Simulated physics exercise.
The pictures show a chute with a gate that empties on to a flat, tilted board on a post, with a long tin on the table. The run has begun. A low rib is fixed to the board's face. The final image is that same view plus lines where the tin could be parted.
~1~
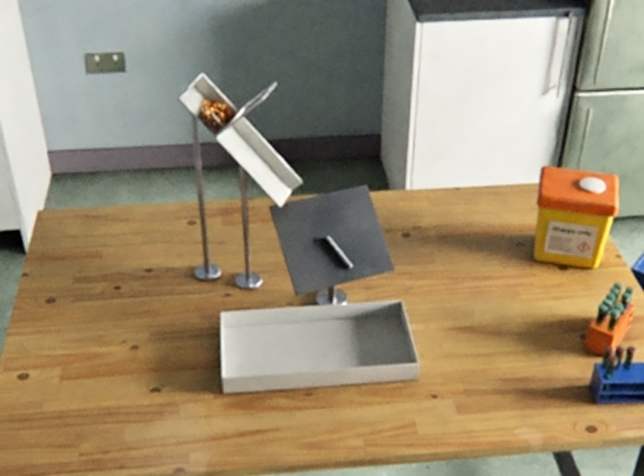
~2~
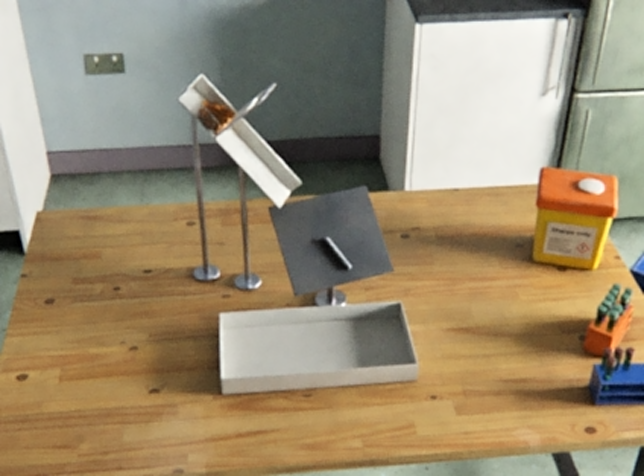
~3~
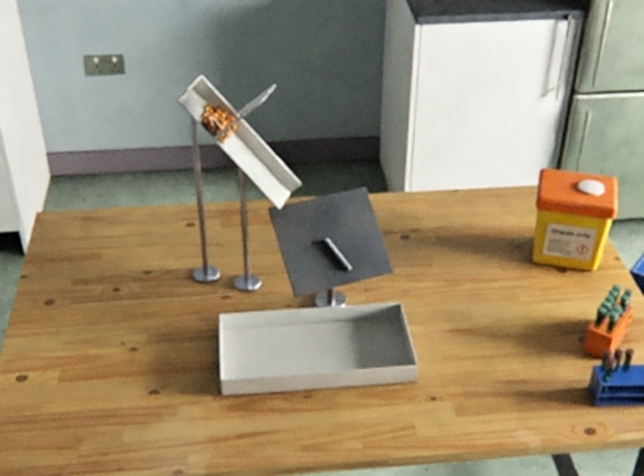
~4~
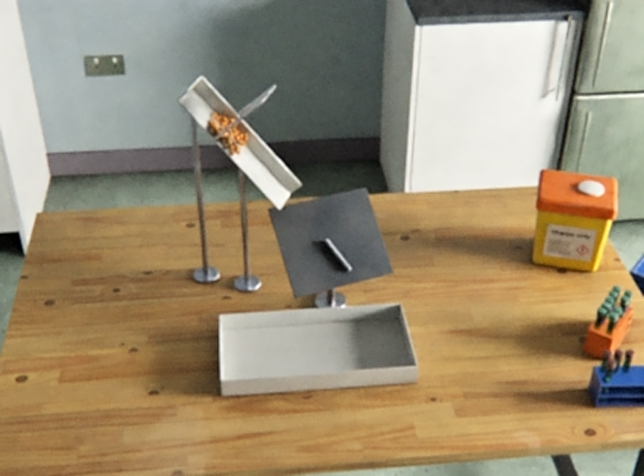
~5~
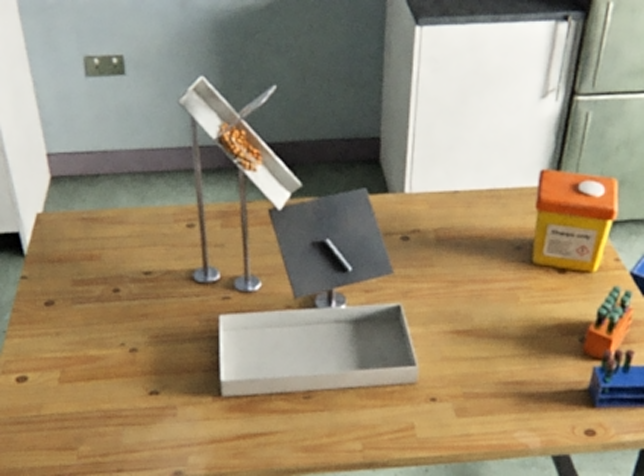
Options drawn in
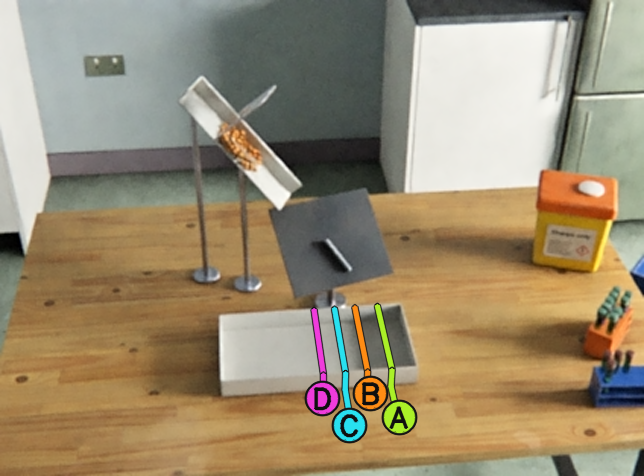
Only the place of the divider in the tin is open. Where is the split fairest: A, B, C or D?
Line B does it best.
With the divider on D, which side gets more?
Right.
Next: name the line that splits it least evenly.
That is line D.
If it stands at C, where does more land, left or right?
The right side.
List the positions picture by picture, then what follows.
Load behind the gate at (217, 117), roasted chickpeas; lip of the chute at (286, 199), sloping fairly steeply, in the first picture.
Middle of the board at (332, 239), tilted fairly steeply; middle of its low edge at (346, 283); of its high edge at (318, 196), in the second picture.
Front corners of the tin at (221, 380) and (418, 366), empty; front of the load at (228, 136), in the third picture.
Middle of the load at (228, 133); its front at (239, 152), about a quarter of the way to the lip; rib from (327, 239) to (351, 269), in the fourth picture.
Middle of the load at (238, 146); its front at (256, 170), about half of the way to the lip, in the fifth picture.
On the marked copy, line A crosses the front rim at (391, 369); line B crosses the front rim at (367, 370); line C crosses the front rim at (345, 372); line D crosses the front rim at (323, 373).
With A, of what is caught, most on the left of the divider, about a quarter on the right.
With B, of what is caught, about half on the left of the divider, about half on the right.
With C, of what is caught, a small part on the left of the divider, most on the right.
With D, of what is caught, a stray few on the left of the divider, nearly all on the right.
